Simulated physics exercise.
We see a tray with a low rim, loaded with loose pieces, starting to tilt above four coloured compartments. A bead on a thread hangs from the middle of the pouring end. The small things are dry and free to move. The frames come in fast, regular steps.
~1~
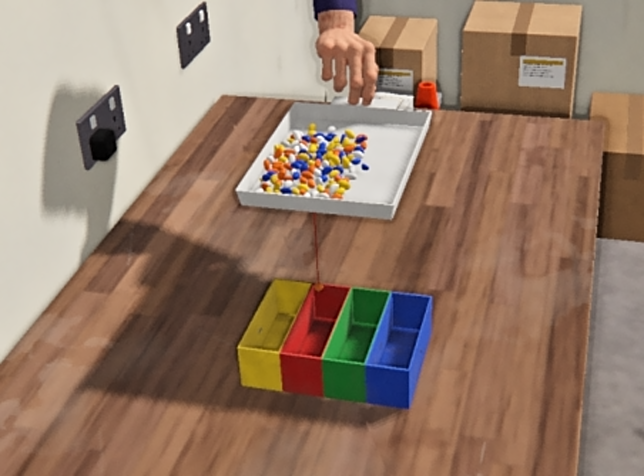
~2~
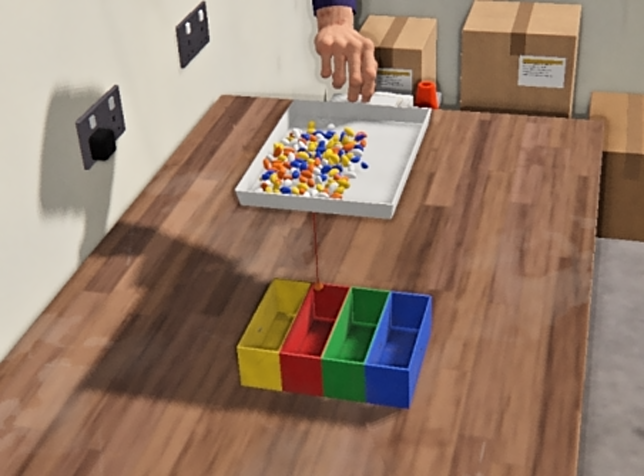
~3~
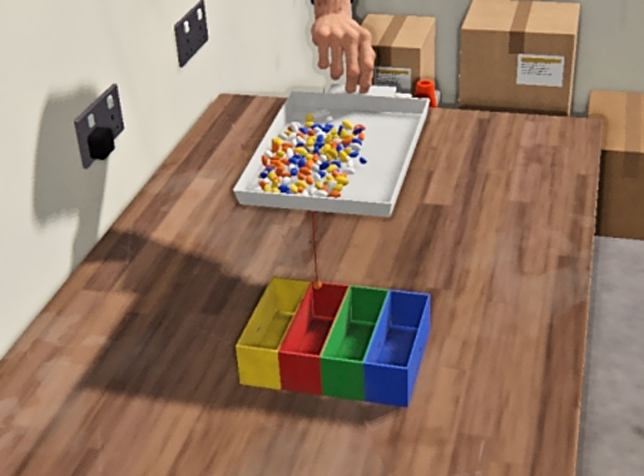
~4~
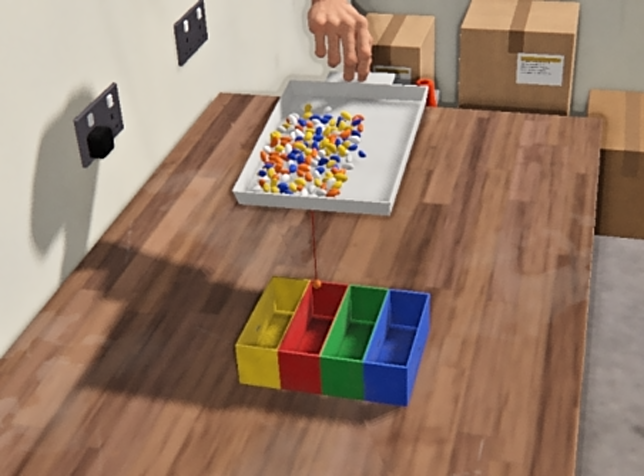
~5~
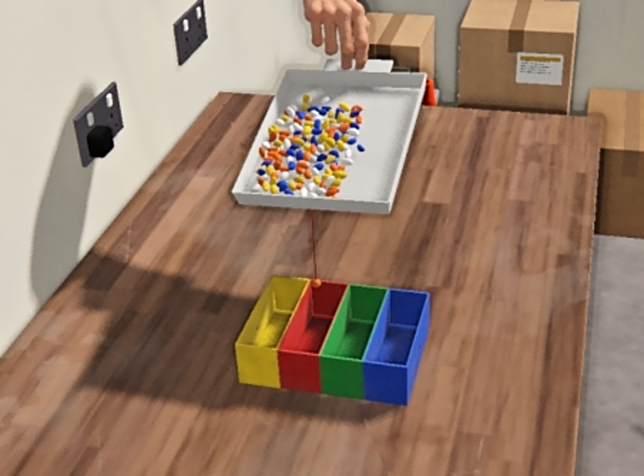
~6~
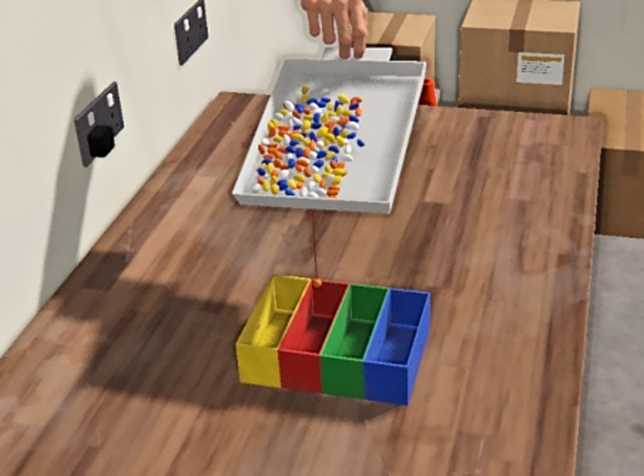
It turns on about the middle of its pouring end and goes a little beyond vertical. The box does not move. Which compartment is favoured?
It favours the yellow compartment.
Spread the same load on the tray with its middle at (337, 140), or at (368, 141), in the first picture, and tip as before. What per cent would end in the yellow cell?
The first gives 40 %, the second 30 %.
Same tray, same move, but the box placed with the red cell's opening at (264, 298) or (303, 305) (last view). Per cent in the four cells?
The first gives 90 %, the second 80 %.
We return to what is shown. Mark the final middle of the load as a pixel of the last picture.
At about (272, 356).
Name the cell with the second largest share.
Next in line is red.
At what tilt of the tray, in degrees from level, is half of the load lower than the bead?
At about 110°.
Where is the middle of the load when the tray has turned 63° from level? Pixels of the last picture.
Near (289, 164).
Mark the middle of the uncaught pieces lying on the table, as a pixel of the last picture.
Close to (212, 352).
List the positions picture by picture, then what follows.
In the first picture, corners of the pouring end at (240, 189) and (391, 203), level; middle of the load at (312, 165), jelly beans; bead on its thread at (319, 287); yellow cell at (260, 365); red cell at (302, 371); green cell at (344, 377); blue cell at (388, 383).
In the second picture, corners of the pouring end at (240, 189) and (390, 202), level; middle of the load at (311, 163).
In the third picture, corners of the pouring end at (238, 188) and (389, 201), tipped barely, lowest at the left corner; middle of the load at (310, 159).
In the fourth picture, corners of the pouring end at (237, 189) and (388, 200), tipped a little, lowest at the left corner; middle of the load at (309, 153).
In the fifth picture, corners of the pouring end at (236, 190) and (387, 200), tipped a little, lowest at the left corner; middle of the load at (308, 148).
In the sixth picture, corners of the pouring end at (237, 191) and (387, 200), tipped clearly, lowest at the left corner; middle of the load at (307, 144); yellow cell at (258, 362); red cell at (300, 368); green cell at (343, 373); blue cell at (386, 379).
Soon after the last picture, tray tipped steeply; all on the tray.
A little later, tray tipped past a quarter turn; nearly all on the tray; a stray few in the yellow cell; a stray few in the red cell; a stray few falling or outside the box.
Later still, tray tipped past a quarter turn; about a third in the yellow cell; about a quarter in the red cell; a small part in the green cell; about a quarter falling or outside the box.
At rest, tray tipped past a quarter turn; about a third in the yellow cell; about a quarter in the red cell; a small part in the green cell; none in the blue cell; about a quarter outside the box.
